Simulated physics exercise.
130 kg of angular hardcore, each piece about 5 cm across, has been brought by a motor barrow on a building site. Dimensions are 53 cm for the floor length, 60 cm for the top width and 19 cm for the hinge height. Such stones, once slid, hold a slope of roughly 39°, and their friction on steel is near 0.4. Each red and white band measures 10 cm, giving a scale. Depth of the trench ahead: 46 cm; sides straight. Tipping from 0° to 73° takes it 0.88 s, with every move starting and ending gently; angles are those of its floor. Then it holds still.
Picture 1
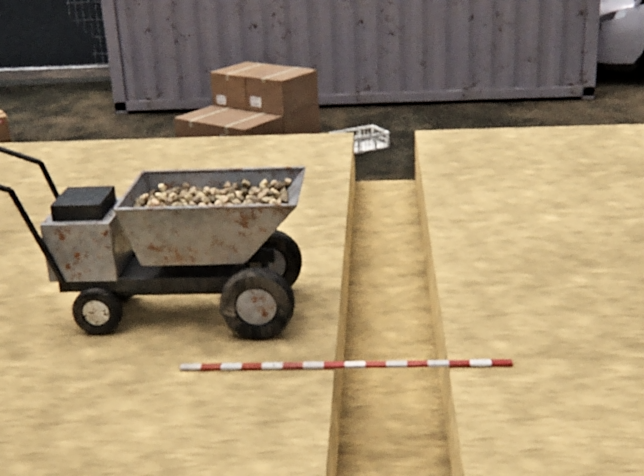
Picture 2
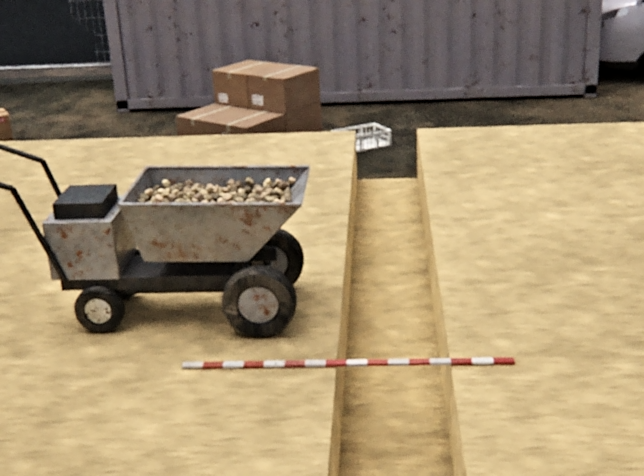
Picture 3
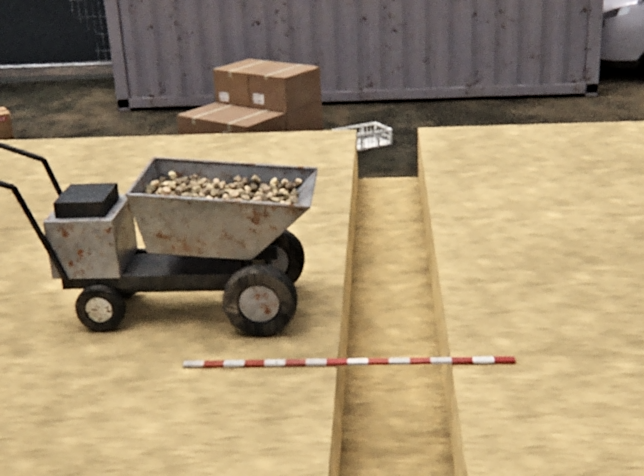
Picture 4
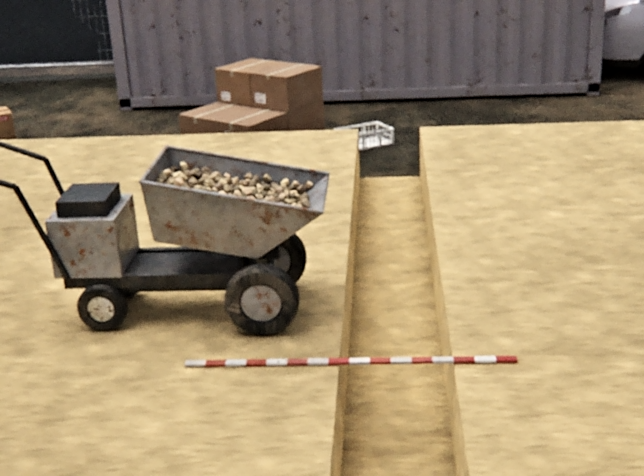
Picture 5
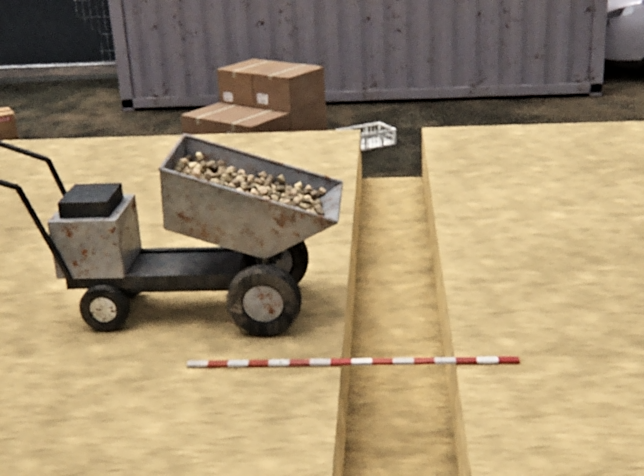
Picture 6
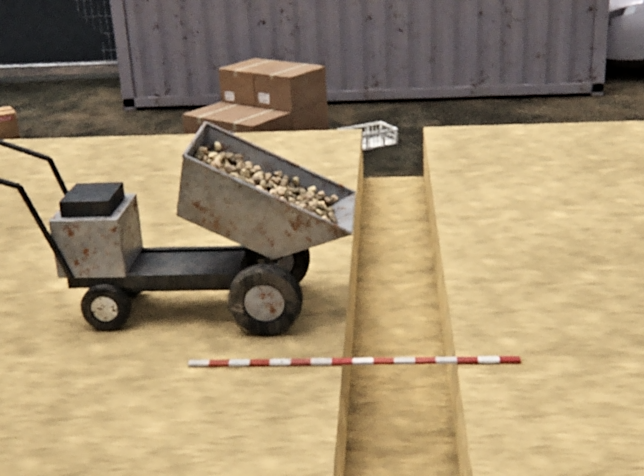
A grey, rust-marked motor barrow loaded with pale brown stones stands at the left on sandy ground at a building site, seen from the side and slightly above. A straight trench runs beside it, crossed by a red and white banded pole, with cardboard boxes and a grey container behind. The skip tilts steadily, its rear rising and its lip reaching right, while the view drifts very slightly.
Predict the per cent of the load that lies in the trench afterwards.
97 per cent.
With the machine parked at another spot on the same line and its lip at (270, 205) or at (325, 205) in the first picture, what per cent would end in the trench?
The first start gives about 100 per cent, the second about 75.
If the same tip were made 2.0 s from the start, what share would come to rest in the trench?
Around 100 per cent would end in the trench.
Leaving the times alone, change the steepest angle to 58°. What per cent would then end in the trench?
I'd guess some 40 in a hundred.
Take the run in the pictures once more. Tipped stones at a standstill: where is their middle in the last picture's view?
Roughly (417, 368), I'd say.
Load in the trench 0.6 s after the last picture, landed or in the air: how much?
About 30 per cent by then.
Then, 0.3 s after the last picture the floor is at 62°, 100 % in the skip; the foremost stones are at (371, 271).
Then, 0.6 s after the last picture the floor is at 73°, 71 % in the skip, 29 % in the trench; the foremost stones are at (446, 338).
Then, 1.0 s after the last picture the floor is at 73°, 26 % in the skip, 71 % in the trench, 3 % past the trench; the foremost stones are at (506, 297).
Then, 2.9 s after the last picture the floor is at 73°, 0 % in the skip, 97 % in the trench, 3 % past the trench; the foremost stones are at (518, 293).
